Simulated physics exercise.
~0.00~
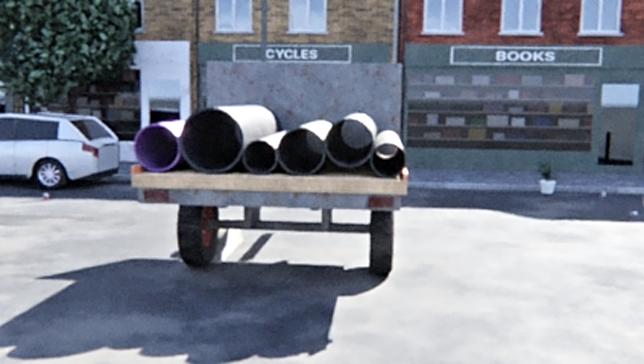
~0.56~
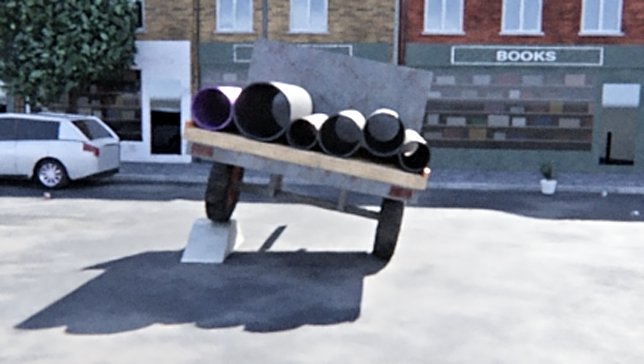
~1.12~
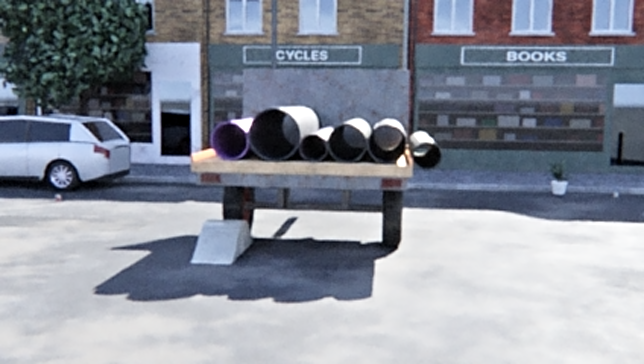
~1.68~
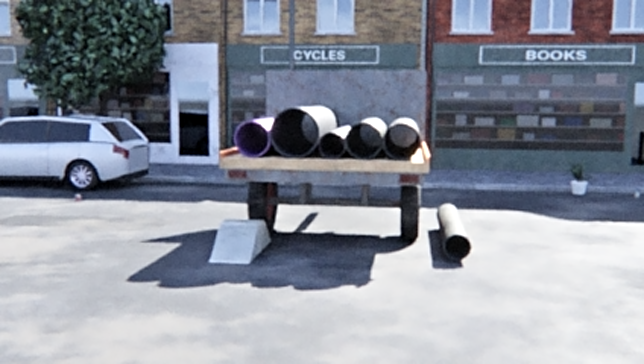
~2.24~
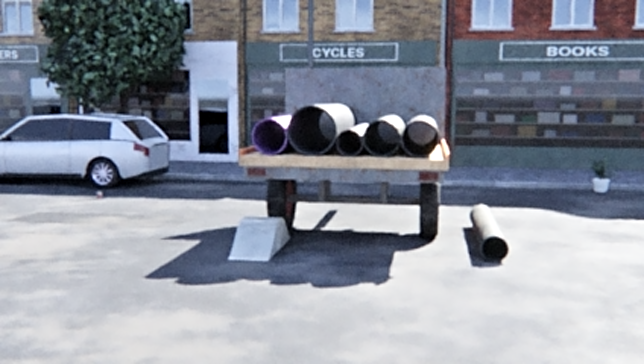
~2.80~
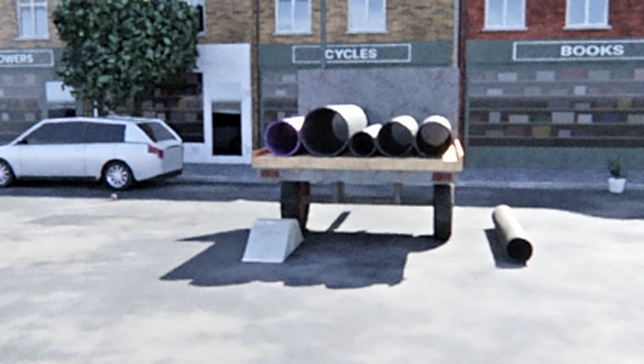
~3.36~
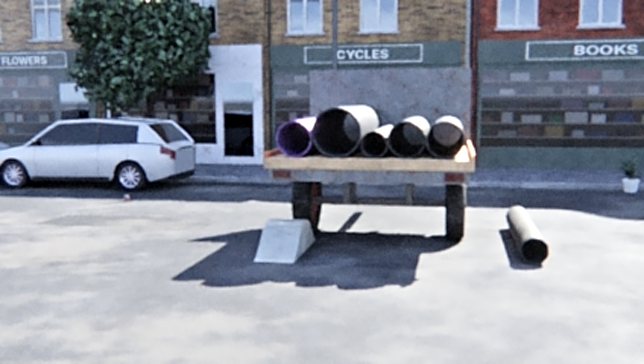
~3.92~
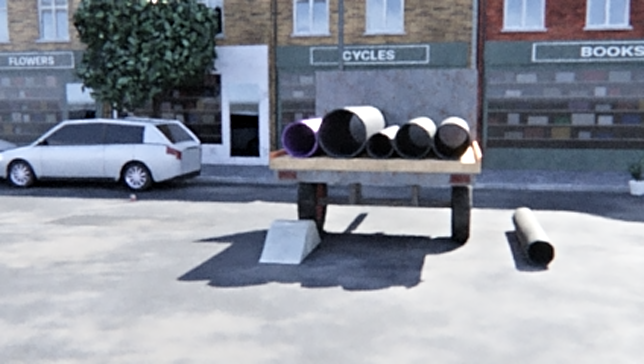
The footage shows a flat trailer carrying six loose pipes, one purple, tilting to the right as its left wheel rides over a ramp, then dropping level. The rightmost pipe falls to the ground, while the purple one and the others stay aboard the halted trailer.
